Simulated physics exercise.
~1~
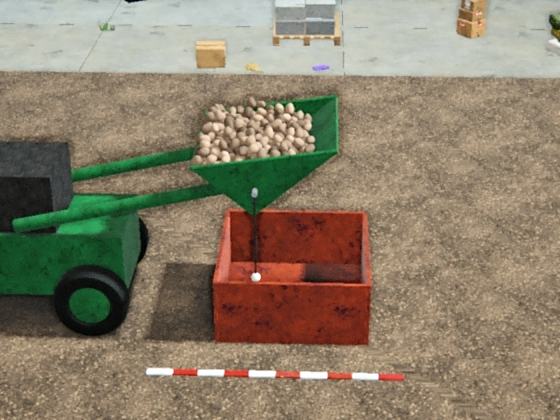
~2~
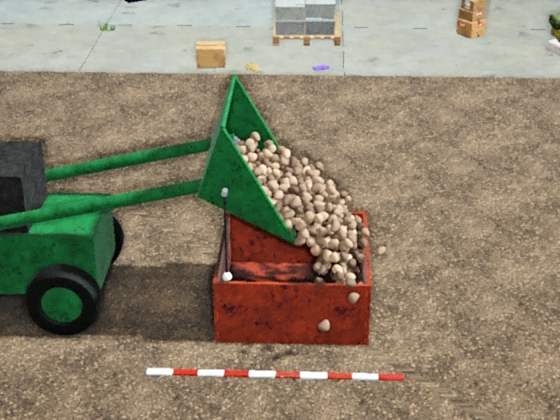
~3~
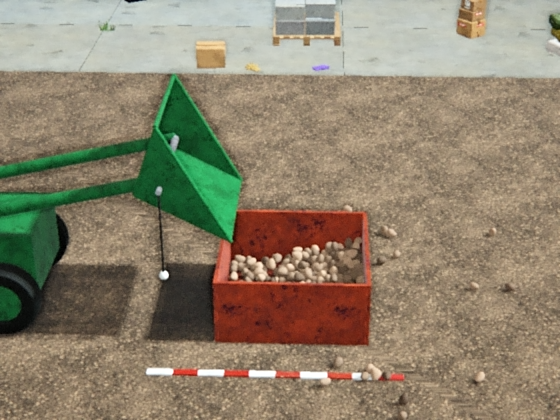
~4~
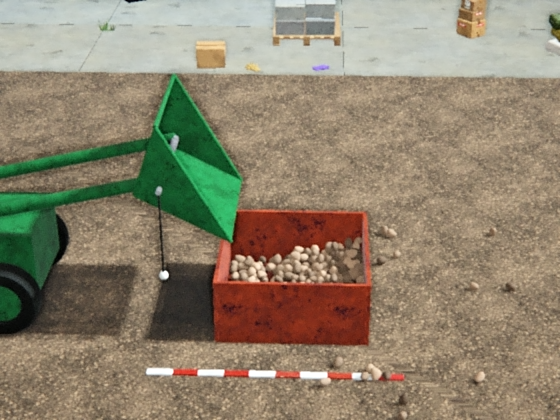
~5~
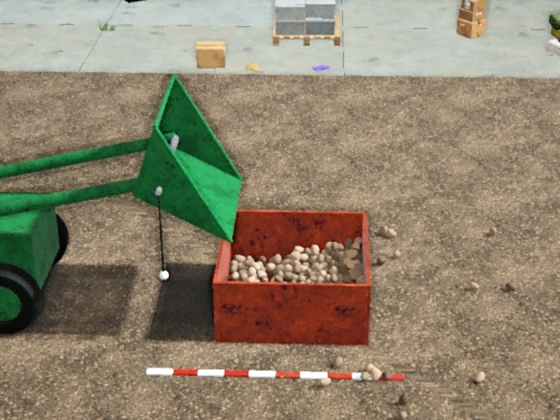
Green loader bucket tipping pale stones into a red bin, then backing away left as a few stray stones lie outside.
